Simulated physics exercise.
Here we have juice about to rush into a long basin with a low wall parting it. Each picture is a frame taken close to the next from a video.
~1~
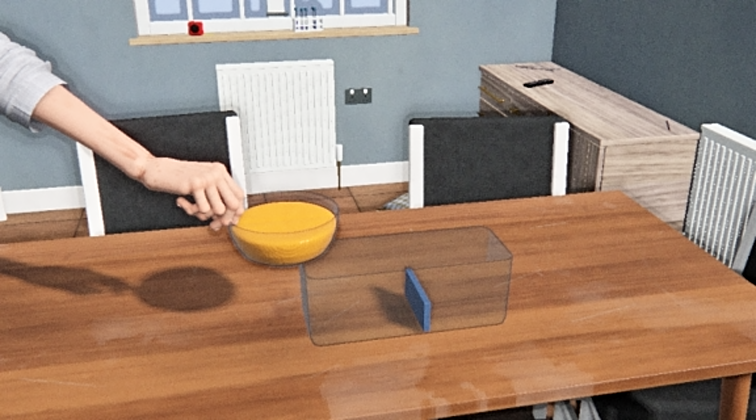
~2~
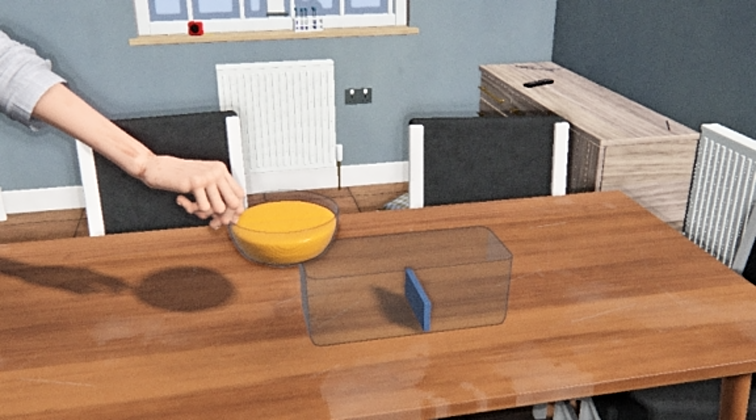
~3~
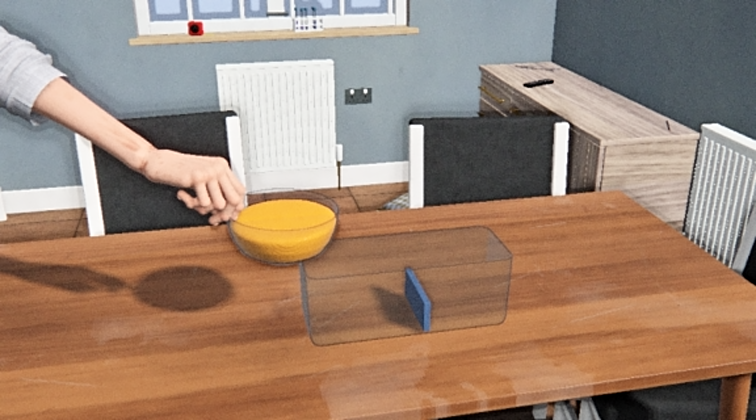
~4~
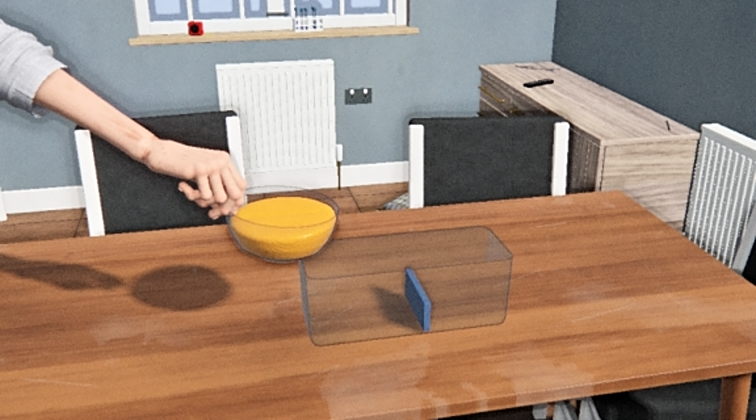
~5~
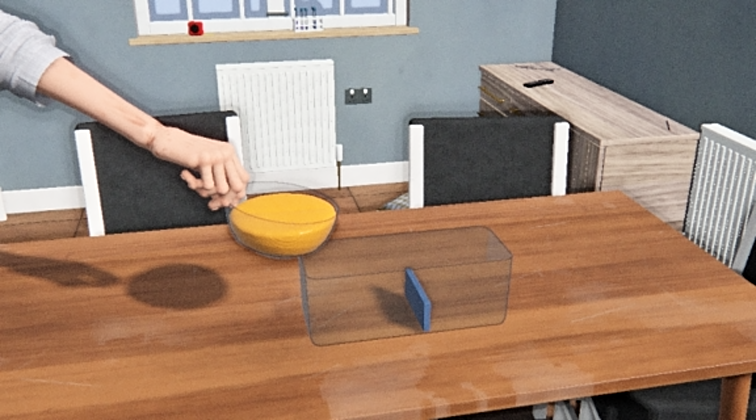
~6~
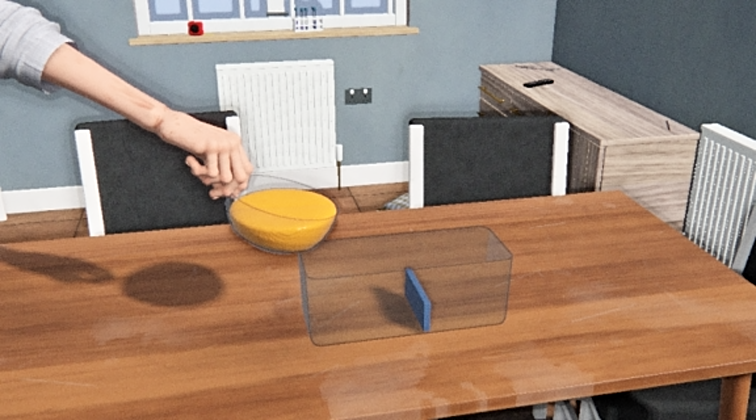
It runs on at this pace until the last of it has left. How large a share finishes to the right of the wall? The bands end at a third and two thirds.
I expect what gathers right of the wall to fall below one third.
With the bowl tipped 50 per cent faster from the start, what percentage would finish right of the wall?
Close to 30 out of every hundred.
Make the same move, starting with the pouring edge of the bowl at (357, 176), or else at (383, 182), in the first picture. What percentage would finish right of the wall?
Close to 75 in a hundred, then close to 80 in a hundred.
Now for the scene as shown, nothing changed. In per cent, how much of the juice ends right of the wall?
I'd say close to 25 per cent.
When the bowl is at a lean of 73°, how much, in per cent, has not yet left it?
Some 45 per cent has not yet come out.
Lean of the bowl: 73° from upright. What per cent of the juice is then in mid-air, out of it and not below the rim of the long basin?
40 %.
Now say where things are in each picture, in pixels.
It leans 0°; its right rim is at (338, 207); the juice meets the walls at (230, 225) and (335, 216); the long basin's rim runs from (302, 262) to (501, 242); the wall's top is at (417, 286), in the first frame.
It leans 1°; its right rim is at (338, 207); the juice meets the walls at (230, 224) and (335, 215), in the second frame.
It leans 3°; its right rim is at (337, 207); the juice meets the walls at (230, 223) and (335, 213), in the third frame.
It leans 6°; its right rim is at (337, 207); the juice meets the walls at (229, 220) and (335, 211), in the fourth frame.
It leans 10°; its right rim is at (337, 207); the juice meets the walls at (229, 215) and (335, 208), in the fifth frame.
It leans 16°; its right rim is at (337, 207); the juice meets the walls at (229, 210) and (335, 204), in the sixth frame.
A moment on, the bowl is tipped part way and 46 per cent is still to pour, 12 is left of the wall and 0 right of it.
Next, the bowl is tipped right over and 2 per cent is still to pour, 65 is left of the wall and 21 right of it.
Then the bowl is tipped right over and 0 per cent is still to pour, 77 is left of the wall and 20 right of it.
Later the bowl is tipped right over and 0 per cent is still to pour, 74 is left of the wall and 24 right of it.
In the end 73 per cent lies left of the wall, 24 right of it and 2 outside.
